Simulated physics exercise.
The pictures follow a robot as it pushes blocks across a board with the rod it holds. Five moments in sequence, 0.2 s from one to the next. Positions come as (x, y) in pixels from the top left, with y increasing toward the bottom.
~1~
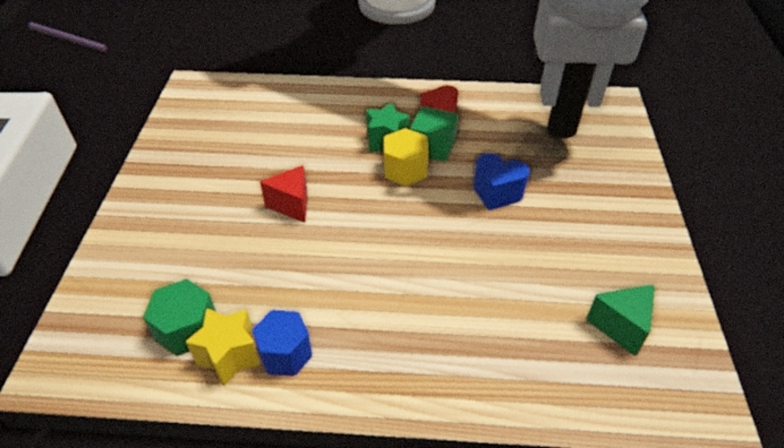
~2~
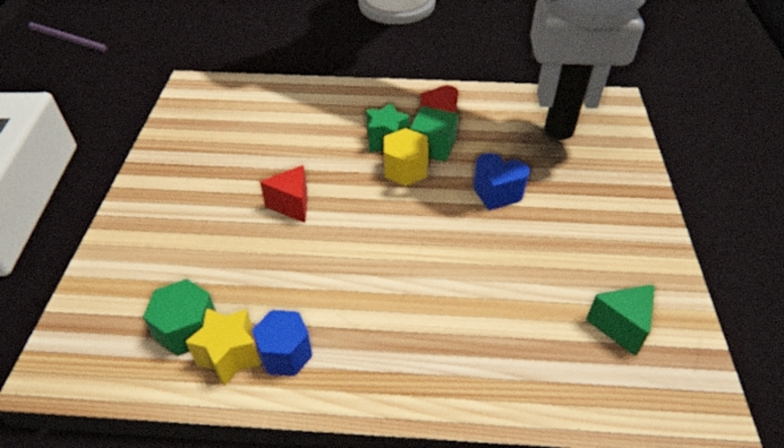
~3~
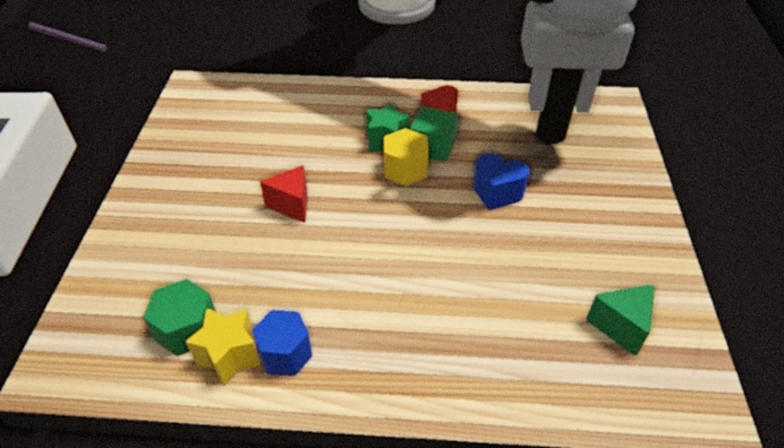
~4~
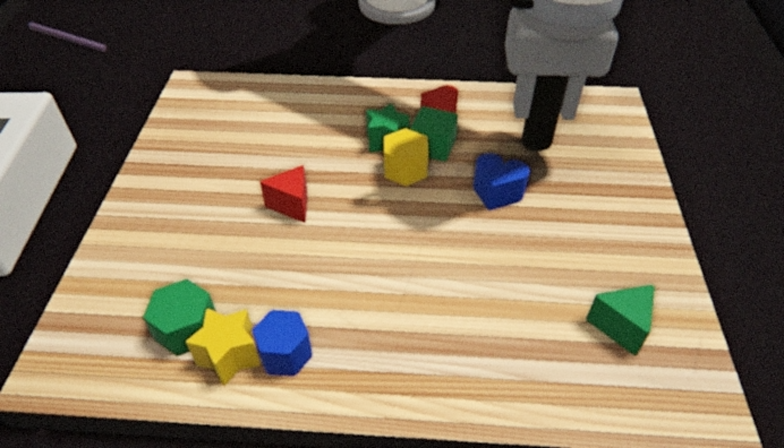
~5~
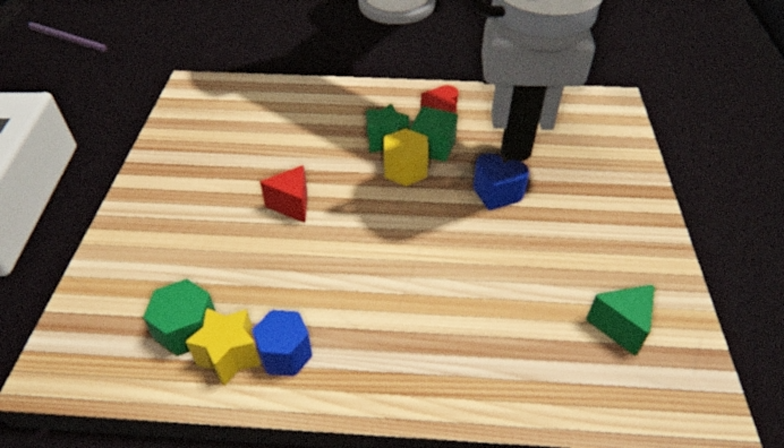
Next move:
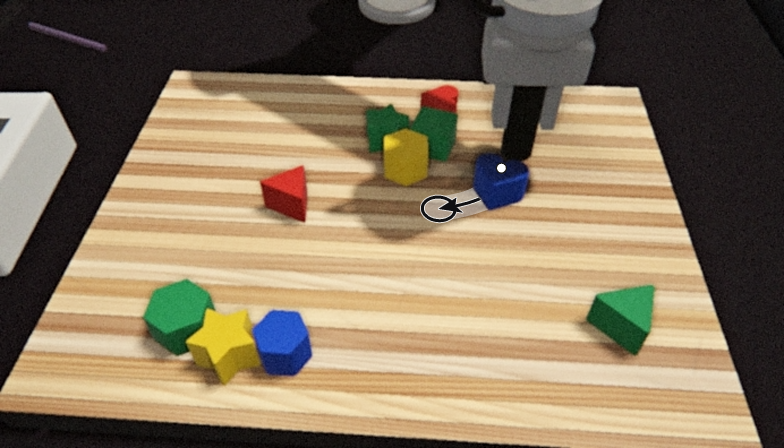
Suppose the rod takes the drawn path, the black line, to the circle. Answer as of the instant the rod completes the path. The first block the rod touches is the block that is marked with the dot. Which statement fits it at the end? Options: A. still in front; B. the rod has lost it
B (the rod has lost it)
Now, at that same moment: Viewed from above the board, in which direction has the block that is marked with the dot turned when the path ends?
From overhead, anticlockwise.
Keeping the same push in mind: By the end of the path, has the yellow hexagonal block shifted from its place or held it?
That block is not shifted.
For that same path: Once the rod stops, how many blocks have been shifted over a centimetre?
Moved: 1.
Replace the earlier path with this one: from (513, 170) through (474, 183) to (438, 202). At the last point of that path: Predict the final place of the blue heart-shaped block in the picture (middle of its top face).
The spot you're after is about (487, 182) in the image.
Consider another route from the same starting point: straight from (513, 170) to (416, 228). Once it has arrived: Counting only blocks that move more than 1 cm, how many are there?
My answer is one.
The drawn path runs from (513, 170) by way of (496, 189) and (471, 202) to (439, 209); the dot is on the blue heart-shaped block.
The first path, step by step. One third of the way, rod at (499, 170); blue heart-shaped block at (489, 184).
Two thirds of the way, rod at (473, 184); blue heart-shaped block at (474, 200), turned 20° anticlockwise.
At the end, rod at (440, 190); yellow hexagonal block not moved; blue heart-shaped block at (469, 205), turned 45° anticlockwise.
